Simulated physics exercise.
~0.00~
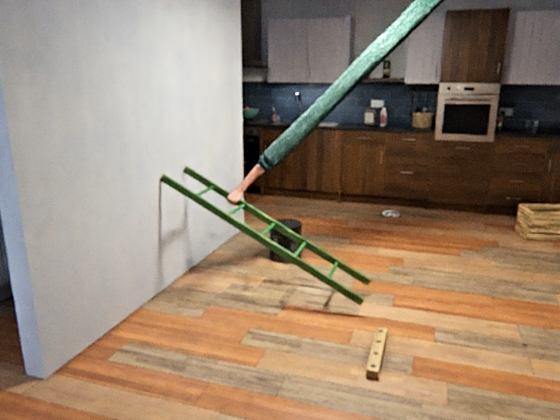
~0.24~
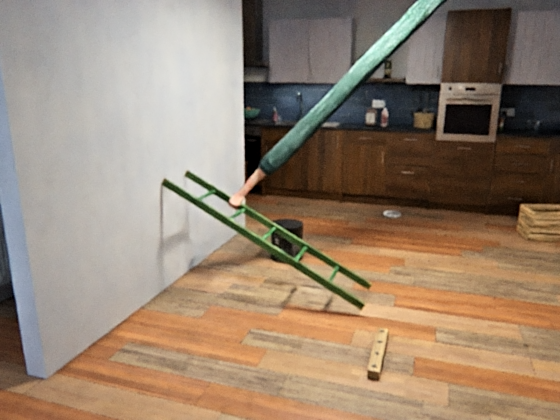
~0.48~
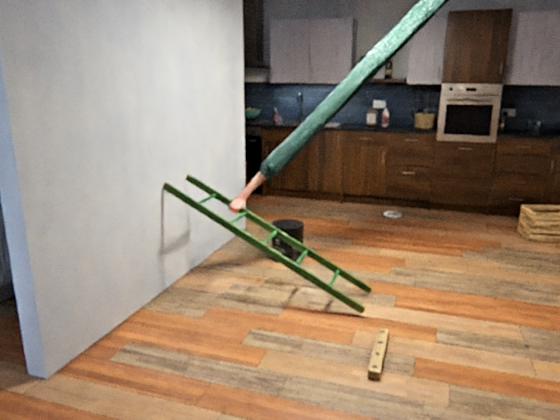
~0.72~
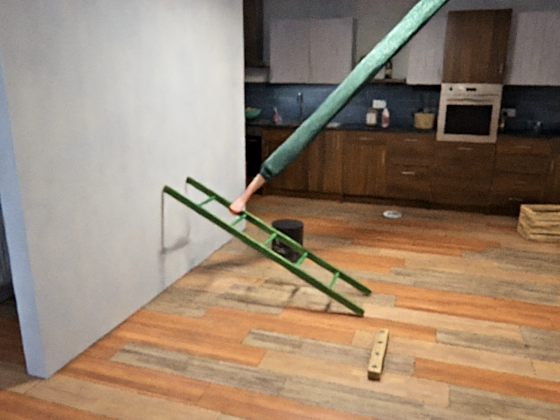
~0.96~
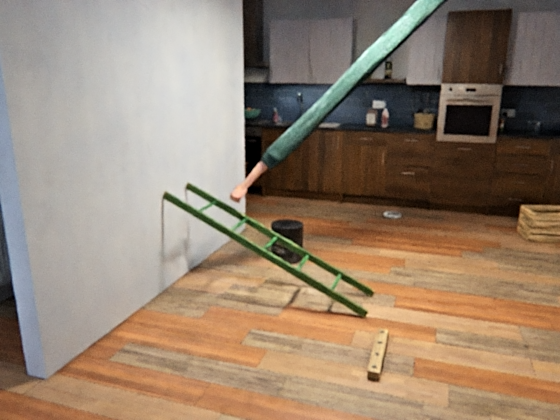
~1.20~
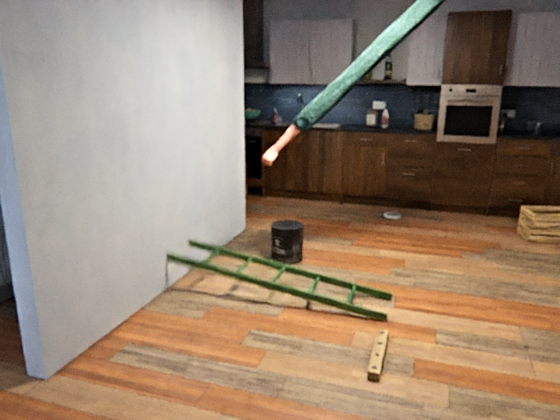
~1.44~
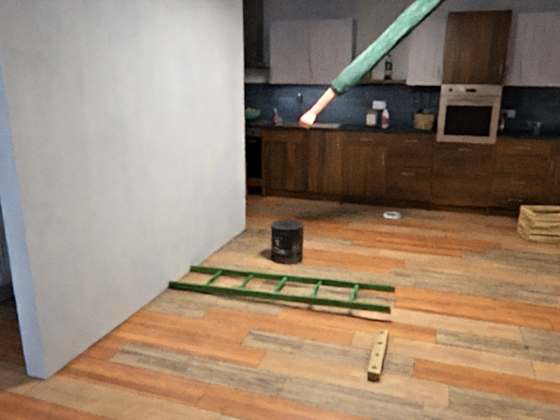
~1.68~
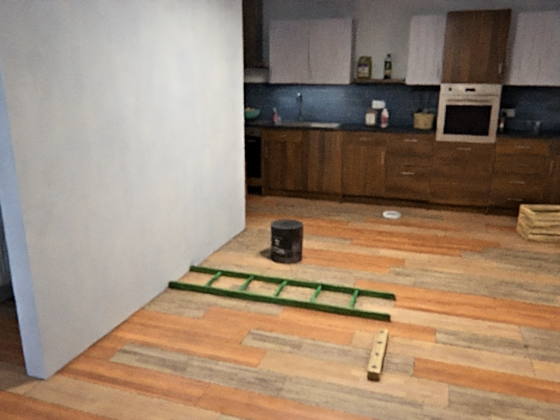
To begin with, a green-sleeved arm reaches down from the top and holds a green ladder at a low slant against a pale wall, its feet on the striped wooden floor. A black pail stands behind it, and a wooden batten lies nearer the viewer, with kitchen cabinets at the back. The hand steadies the ladder, then lets go and draws back. The ladder's feet slip to the right as its top drops down the wall. The arm withdraws out of view, leaving the ladder flat on the floor, the pail and batten unmoved.
